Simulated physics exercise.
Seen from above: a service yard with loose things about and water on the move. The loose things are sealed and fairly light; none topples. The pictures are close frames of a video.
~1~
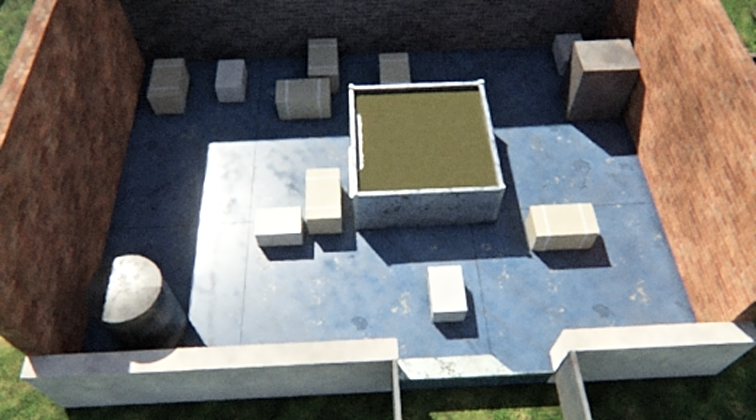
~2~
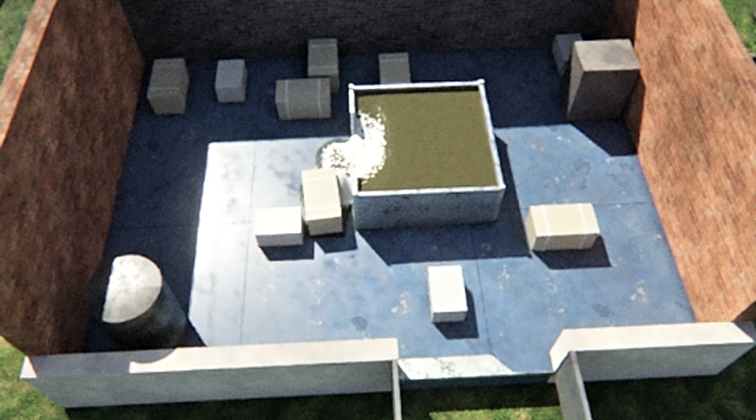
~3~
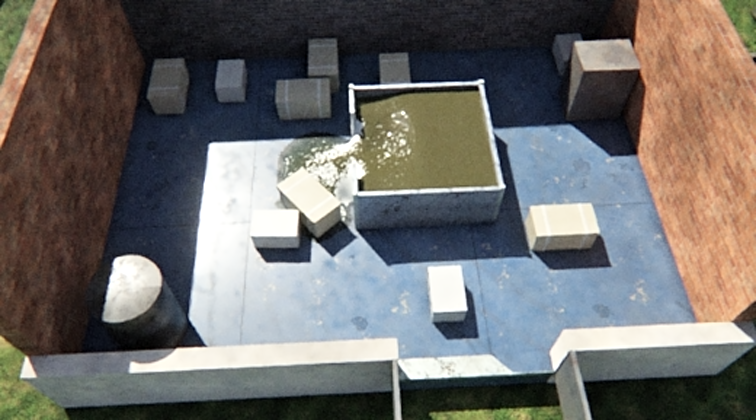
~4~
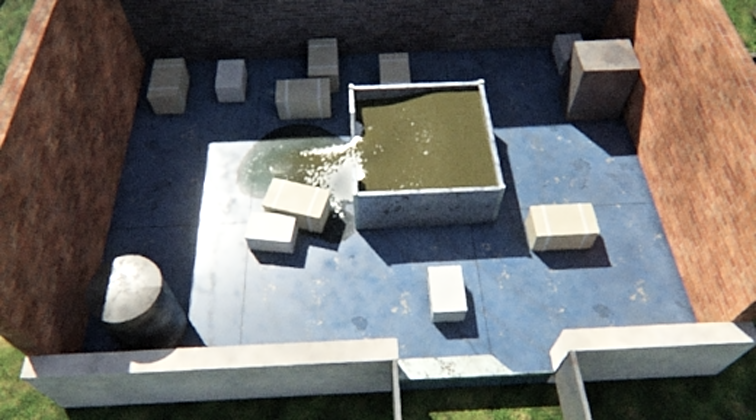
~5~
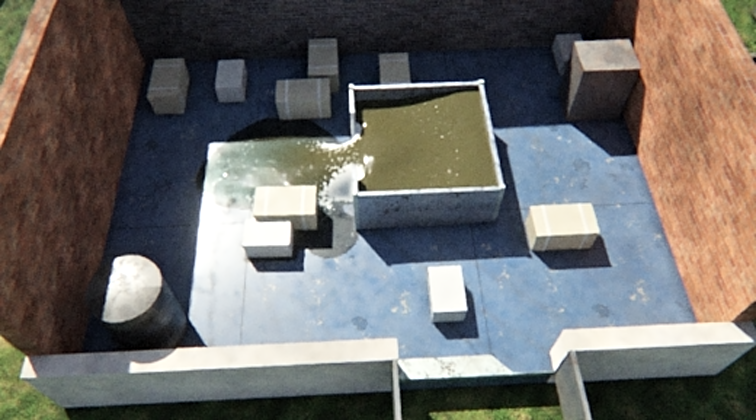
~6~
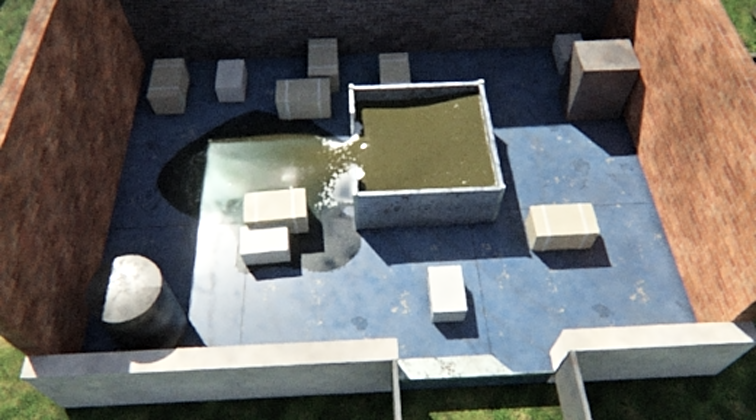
Water pours from the left side of a raised tank, pushing two pale boxes leftward.
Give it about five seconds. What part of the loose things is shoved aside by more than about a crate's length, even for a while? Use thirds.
It is one to two thirds.
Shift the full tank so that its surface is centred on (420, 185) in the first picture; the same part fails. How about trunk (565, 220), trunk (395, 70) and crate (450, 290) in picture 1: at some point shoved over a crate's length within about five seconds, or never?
As listed: Not that far, less than that, no.
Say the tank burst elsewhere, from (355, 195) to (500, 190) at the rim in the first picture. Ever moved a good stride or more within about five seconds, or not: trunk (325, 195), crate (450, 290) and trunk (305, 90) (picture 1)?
As listed: No, shifted that much, not that far.
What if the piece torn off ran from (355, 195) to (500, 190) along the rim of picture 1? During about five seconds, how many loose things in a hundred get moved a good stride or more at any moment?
Near 10 in a hundred.
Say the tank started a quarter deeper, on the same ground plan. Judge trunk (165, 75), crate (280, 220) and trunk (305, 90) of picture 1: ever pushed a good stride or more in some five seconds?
As listed: Moved that far, swept aside, less than that.
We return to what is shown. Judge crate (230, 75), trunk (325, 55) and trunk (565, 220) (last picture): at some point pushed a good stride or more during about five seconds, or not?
As listed: Swept aside, swept aside, no.
A moment on, 2 of 10 are well off their spots; 0 afloat.
Next, 2 of 10 are well off their spots; 2 afloat.
Later, 2 of 10 are well off their spots; 4 afloat.
In the end, 5 of 10 are well off their spots, and 5 have been at some point; 4 afloat.
